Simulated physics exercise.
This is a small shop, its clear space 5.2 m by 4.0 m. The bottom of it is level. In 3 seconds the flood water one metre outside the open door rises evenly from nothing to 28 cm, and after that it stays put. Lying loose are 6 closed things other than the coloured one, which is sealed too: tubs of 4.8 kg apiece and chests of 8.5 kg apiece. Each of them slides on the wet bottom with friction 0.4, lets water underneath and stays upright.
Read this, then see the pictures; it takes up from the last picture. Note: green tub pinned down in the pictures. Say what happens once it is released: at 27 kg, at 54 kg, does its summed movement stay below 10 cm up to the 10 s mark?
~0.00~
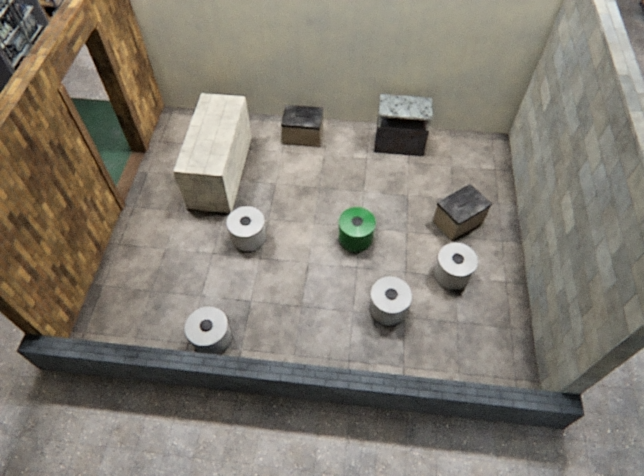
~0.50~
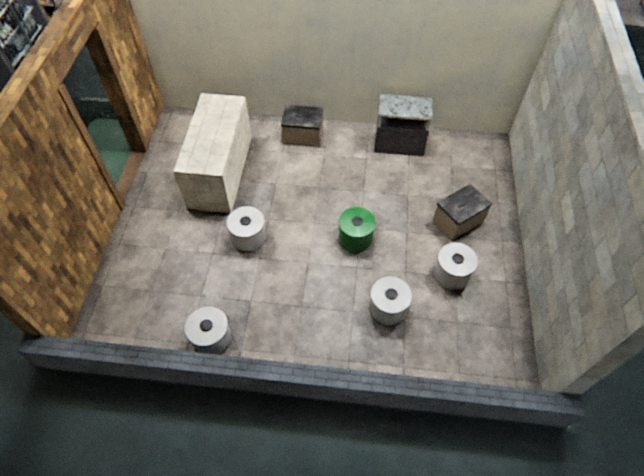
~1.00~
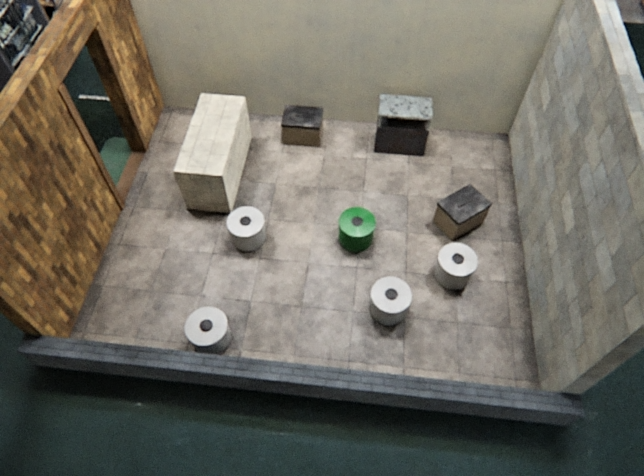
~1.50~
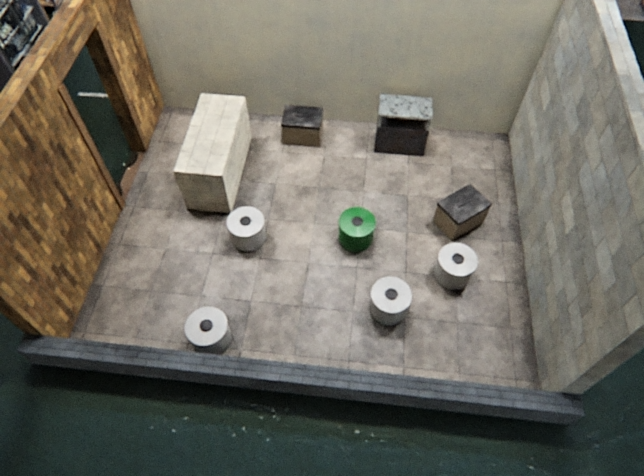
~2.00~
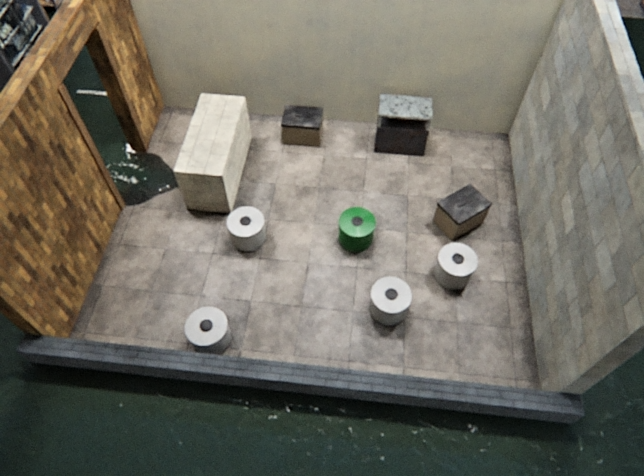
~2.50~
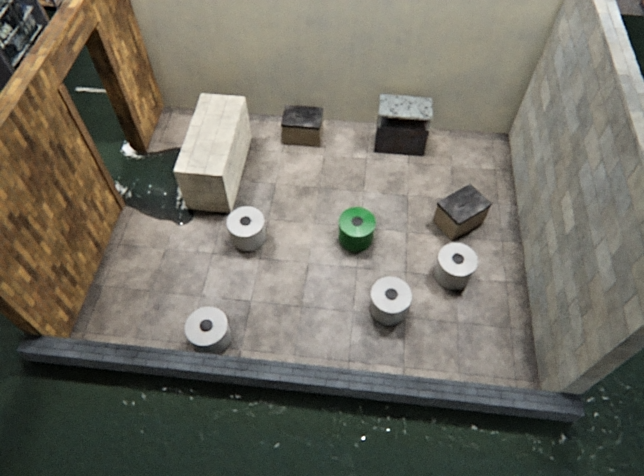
Both masses keep it there.
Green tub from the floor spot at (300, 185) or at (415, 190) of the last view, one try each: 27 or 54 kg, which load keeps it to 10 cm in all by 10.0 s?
First try both suffice, second try both suffice.
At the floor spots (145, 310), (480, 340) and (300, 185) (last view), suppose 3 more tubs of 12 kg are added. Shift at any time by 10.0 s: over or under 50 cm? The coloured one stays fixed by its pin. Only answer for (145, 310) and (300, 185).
Result, in order - exceeds it; falls shy.
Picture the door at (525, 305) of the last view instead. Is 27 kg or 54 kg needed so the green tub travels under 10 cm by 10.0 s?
So the light mass does it.
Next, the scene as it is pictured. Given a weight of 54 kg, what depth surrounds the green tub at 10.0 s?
Close to 4 cm deep.
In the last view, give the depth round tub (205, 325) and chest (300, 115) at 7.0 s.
Roughly 3 and 3 cm.
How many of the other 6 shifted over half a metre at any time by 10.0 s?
The count comes to 4.
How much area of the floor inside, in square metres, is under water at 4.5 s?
The covered patch comes to about 7.5 m2.
After 3.5 s the green tub would be 0 cm from its start with 27 kg and 0 cm from its start with 54 kg; 0 cm of water round it then.
After 4.5 s the green tub would be 0 cm from its start with 27 kg and 0 cm from its start with 54 kg; 0 cm of water round it then.
After 7.0 s the green tub would be 0 cm from its start with 27 kg and 0 cm from its start with 54 kg; 1 cm of water round it then.
After 10.0 s the green tub would be 0 cm from its start with 27 kg and 0 cm from its start with 54 kg; 4 cm of water round it then.
